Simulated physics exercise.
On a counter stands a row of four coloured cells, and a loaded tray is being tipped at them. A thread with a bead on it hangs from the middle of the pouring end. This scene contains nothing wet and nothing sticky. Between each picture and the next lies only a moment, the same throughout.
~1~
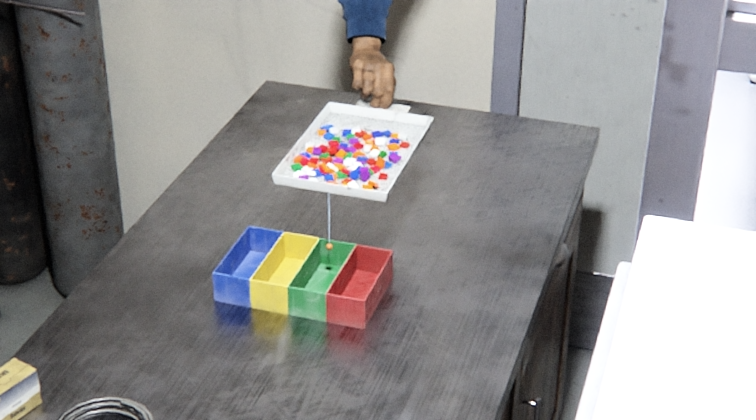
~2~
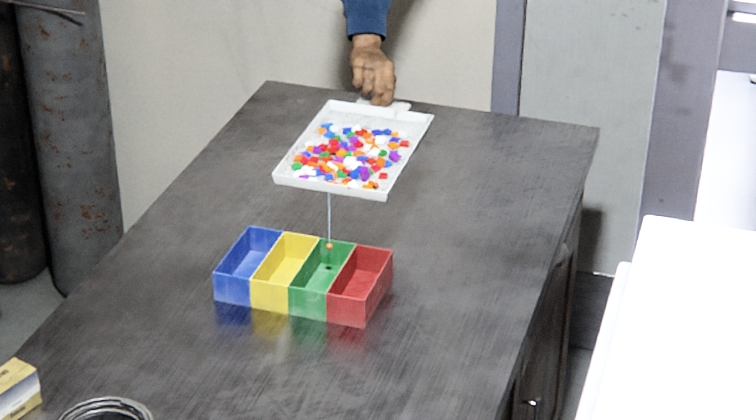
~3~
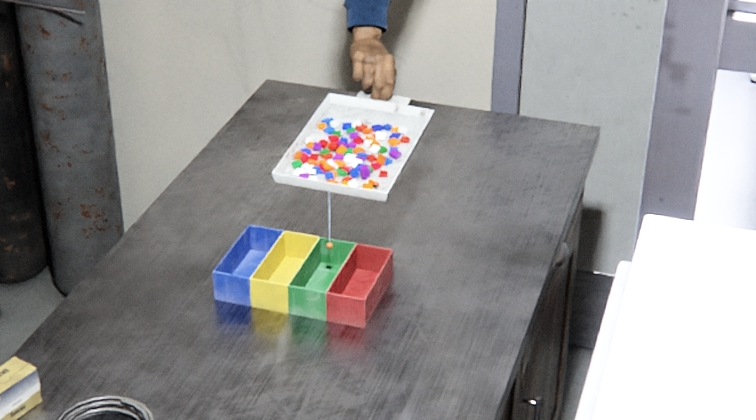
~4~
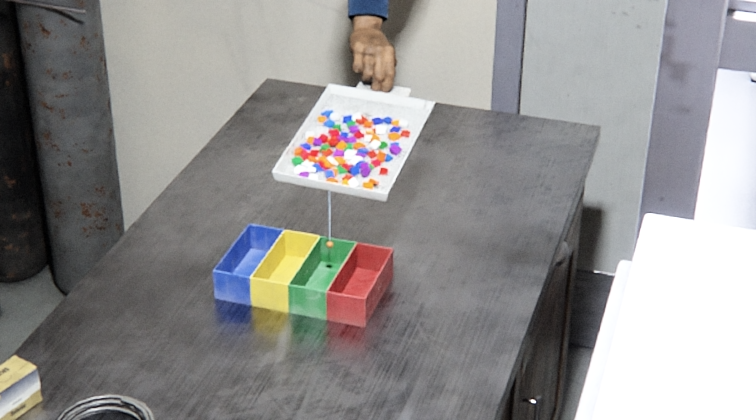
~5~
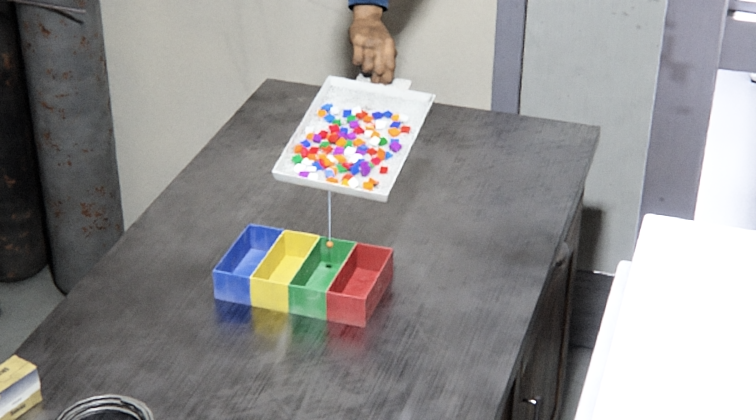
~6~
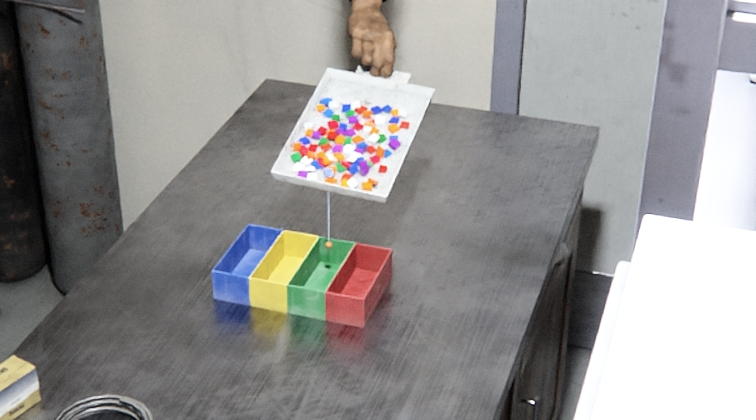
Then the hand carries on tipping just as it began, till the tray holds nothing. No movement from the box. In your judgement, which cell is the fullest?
In my judgement the red cell is fullest.
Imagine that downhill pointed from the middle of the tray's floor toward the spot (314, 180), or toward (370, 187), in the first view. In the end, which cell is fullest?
First try: The yellow cell; second try: The cell in red.
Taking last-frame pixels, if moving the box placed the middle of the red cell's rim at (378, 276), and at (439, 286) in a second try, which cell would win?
The green cell, then yellow.
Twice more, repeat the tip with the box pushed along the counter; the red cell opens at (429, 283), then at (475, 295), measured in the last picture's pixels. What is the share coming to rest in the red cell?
0 and 0 in a hundred.
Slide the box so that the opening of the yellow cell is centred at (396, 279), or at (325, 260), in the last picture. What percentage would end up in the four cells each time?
In turn about 60 and about 100 percent.
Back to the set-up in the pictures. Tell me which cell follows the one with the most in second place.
The runner-up is the green one.
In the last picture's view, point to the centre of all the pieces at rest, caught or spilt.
Resting centre, last picture - approx. (351, 300).
Shortly afterwards, tray tipped steeply; the whole lot on the tray.
Next, tray tipped right over; near half on the tray; near a quarter in the red cell; a little in the green cell; only a few in the yellow cell; near a quarter falling or outside the box.
Some moments later, tray tipped past a quarter turn; near two thirds in the red cell; near a quarter in the green cell; a little in the yellow cell; a little falling or outside the box.
In the end, tray tipped past a quarter turn; near two thirds in the red cell; near a quarter in the green cell; a little in the yellow cell; none at all in the blue cell; a little outside the box.
